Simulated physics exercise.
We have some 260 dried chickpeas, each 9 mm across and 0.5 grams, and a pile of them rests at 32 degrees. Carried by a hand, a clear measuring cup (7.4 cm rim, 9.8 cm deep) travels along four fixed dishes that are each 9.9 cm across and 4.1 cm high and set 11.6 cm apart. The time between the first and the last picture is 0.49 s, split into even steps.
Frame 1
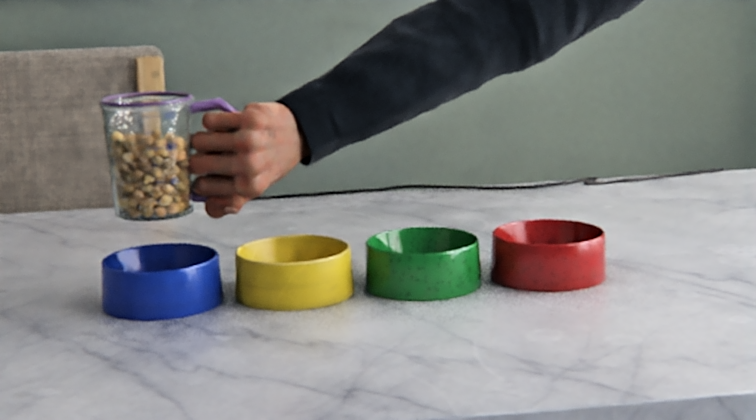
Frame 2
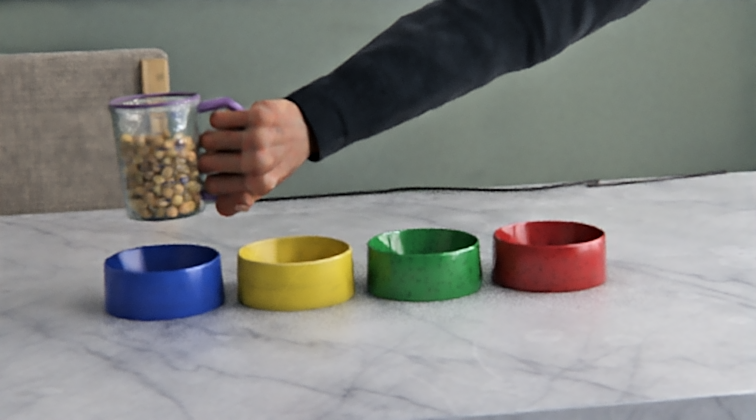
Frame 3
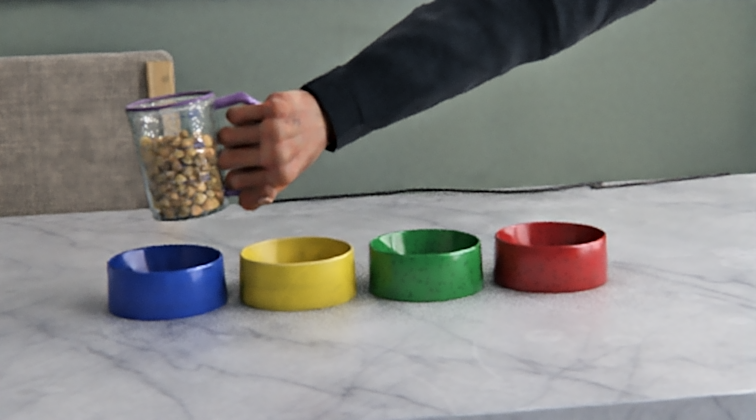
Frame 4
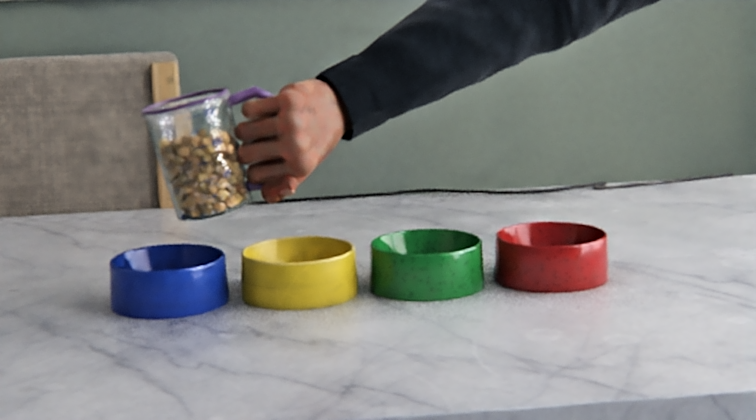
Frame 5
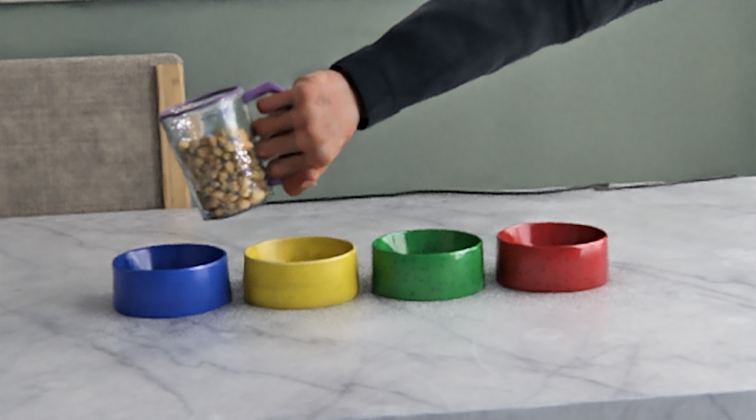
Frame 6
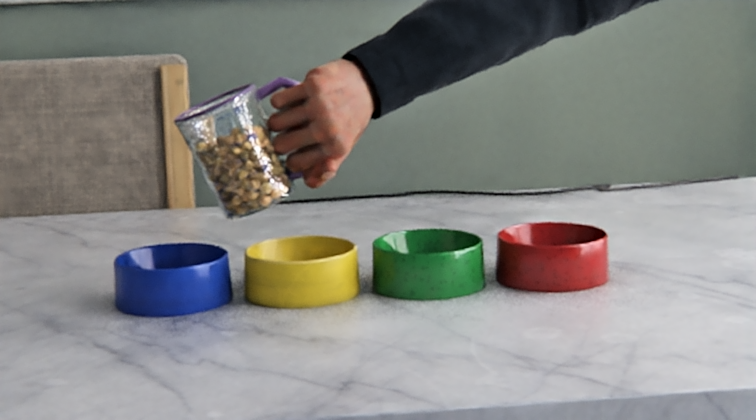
To begin with, a hand holds a clear measuring cup of dried chickpeas upright above a blue dish, the leftmost in a row with yellow, green and red dishes on a marble surface. The hand then moves the cup a short way right, gradually tilting its rim to the left.
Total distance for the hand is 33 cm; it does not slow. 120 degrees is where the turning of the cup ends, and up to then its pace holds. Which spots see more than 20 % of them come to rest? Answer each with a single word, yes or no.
Red no, blue no, green yes, yellow no, counter yes.
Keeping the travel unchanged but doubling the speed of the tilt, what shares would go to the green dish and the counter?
Green: 10, counter: 20.
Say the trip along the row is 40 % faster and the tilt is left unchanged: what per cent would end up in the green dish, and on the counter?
Shares: Green 70, counter 30.
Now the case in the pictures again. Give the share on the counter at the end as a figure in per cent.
About 35 percent.
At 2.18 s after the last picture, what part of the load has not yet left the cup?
15 %.
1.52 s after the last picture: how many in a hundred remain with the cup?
Some 95 per cent.
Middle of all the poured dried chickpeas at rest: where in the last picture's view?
My guess is close to (454, 270).
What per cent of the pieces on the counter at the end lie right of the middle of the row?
100 percent.
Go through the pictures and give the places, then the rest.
Cup at (151, 156), tilt 0 degrees, lip at (103, 101), moved 0.0 cm; middle of the pieces at (150, 173); blue dish at (160, 258); yellow dish at (293, 249); green dish at (422, 241); red dish at (548, 233), in the first frame.
Cup at (161, 157), tilt 2 degrees, lip at (111, 104), moved 0.6 cm; middle of the pieces at (160, 174), in the second frame.
Cup at (181, 156), tilt 7 degrees, lip at (127, 108), moved 2.1 cm; middle of the pieces at (182, 174), in the third frame.
Cup at (200, 155), tilt 12 degrees, lip at (143, 112), moved 3.6 cm; middle of the pieces at (203, 172), in the fourth frame.
Cup at (220, 155), tilt 17 degrees, lip at (160, 116), moved 5.1 cm; middle of the pieces at (224, 171), in the fifth frame.
Cup at (238, 153), tilt 21 degrees, lip at (176, 120), moved 6.6 cm; middle of the pieces at (243, 169); blue dish at (171, 257); yellow dish at (301, 249); green dish at (427, 242); red dish at (552, 235), in the sixth frame.
Then, 0.91 s after the last picture, tilt 67 degrees; cup holds 100 %.
Then, 1.52 s after the last picture, tilt 97 degrees; cup holds 95 %, green 5 %.
Then, 2.18 s after the last picture, tilt 120 degrees; cup holds 15 %, green 50 %.
In the end, red 0 %, blue 0 %, green 65 %, yellow 0 %, counter 35 %.
